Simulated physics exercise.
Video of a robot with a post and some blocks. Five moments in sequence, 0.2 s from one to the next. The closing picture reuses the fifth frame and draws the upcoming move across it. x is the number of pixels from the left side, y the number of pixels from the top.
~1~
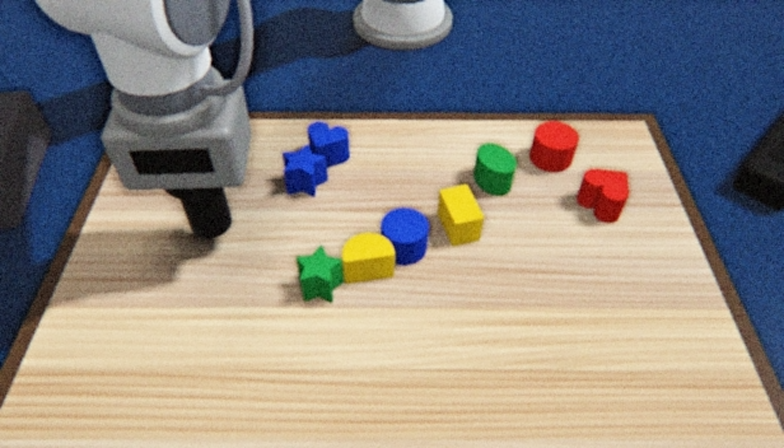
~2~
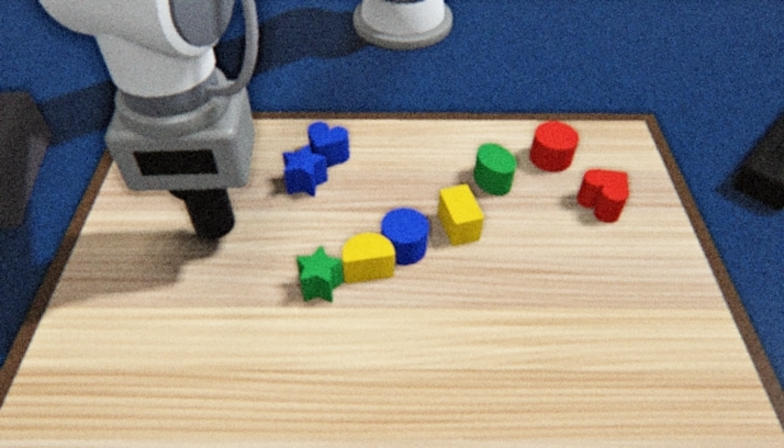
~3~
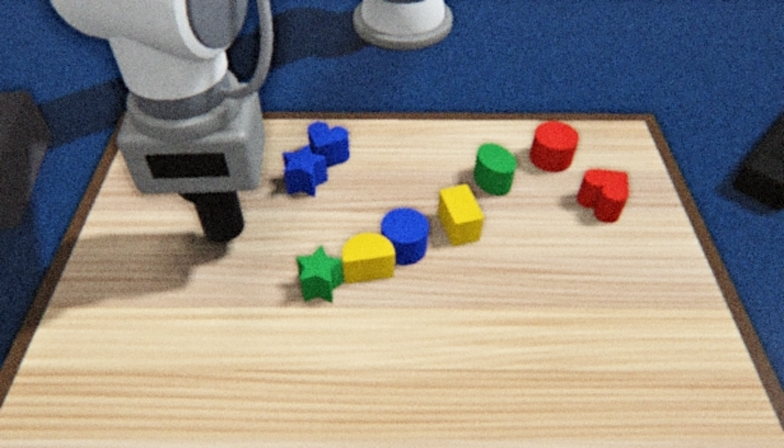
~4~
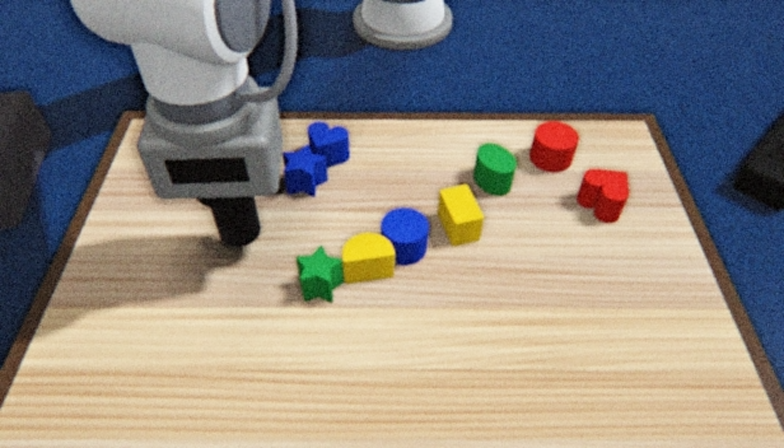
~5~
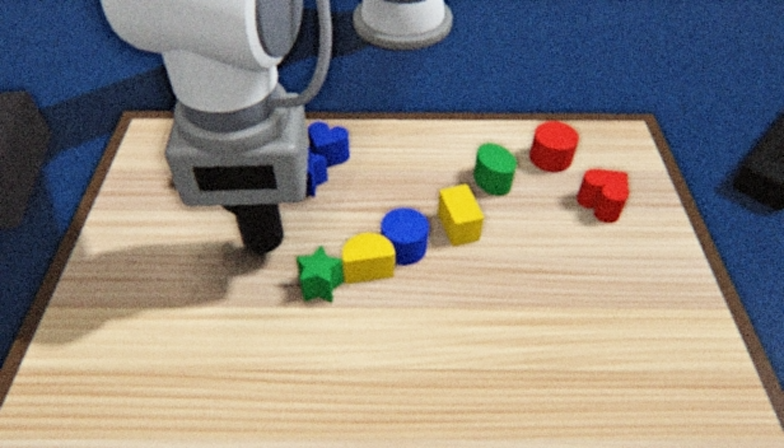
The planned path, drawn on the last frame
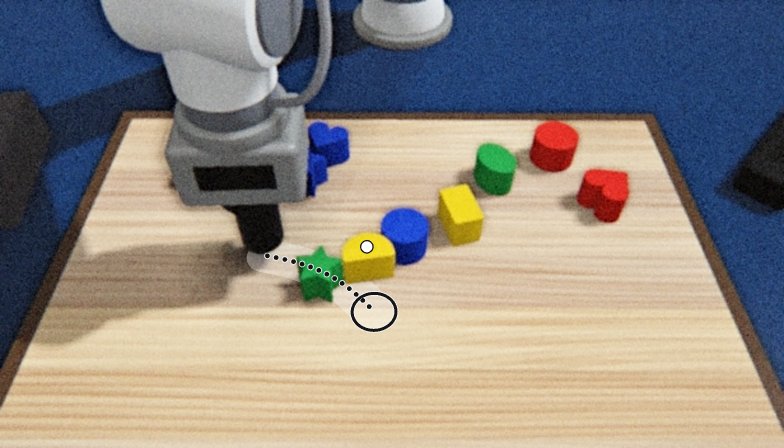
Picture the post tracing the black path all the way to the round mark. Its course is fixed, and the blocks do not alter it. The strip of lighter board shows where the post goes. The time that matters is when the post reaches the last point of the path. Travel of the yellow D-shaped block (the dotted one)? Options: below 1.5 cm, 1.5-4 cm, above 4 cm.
Result: 1.5-4 cm.
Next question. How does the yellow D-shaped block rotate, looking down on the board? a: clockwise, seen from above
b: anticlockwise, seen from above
b.
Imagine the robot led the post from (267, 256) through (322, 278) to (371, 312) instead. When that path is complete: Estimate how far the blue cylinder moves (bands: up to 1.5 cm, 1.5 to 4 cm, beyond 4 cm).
Goes under 1.5 cm.
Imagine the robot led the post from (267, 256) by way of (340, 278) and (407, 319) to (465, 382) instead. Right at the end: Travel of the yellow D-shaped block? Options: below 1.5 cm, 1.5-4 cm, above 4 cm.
Upwards of 4 cm.
Path on the board, from (267, 256) via (307, 266) and (343, 284), ending at (374, 311); the dot is on the yellow D-shaped block.
On the path given first. One third of the way, post at (305, 250); green star at (322, 268).
Two thirds of the way, post at (343, 269); green star at (351, 292), turned 15° clockwise; yellow D-shaped block at (386, 252), turned 25° anticlockwise; blue cylinder at (411, 222).
At the end, post at (374, 296); blue star in place; green star at (371, 323), turned 35° clockwise; yellow D-shaped block at (402, 261), turned 70° anticlockwise; blue cylinder at (412, 222).
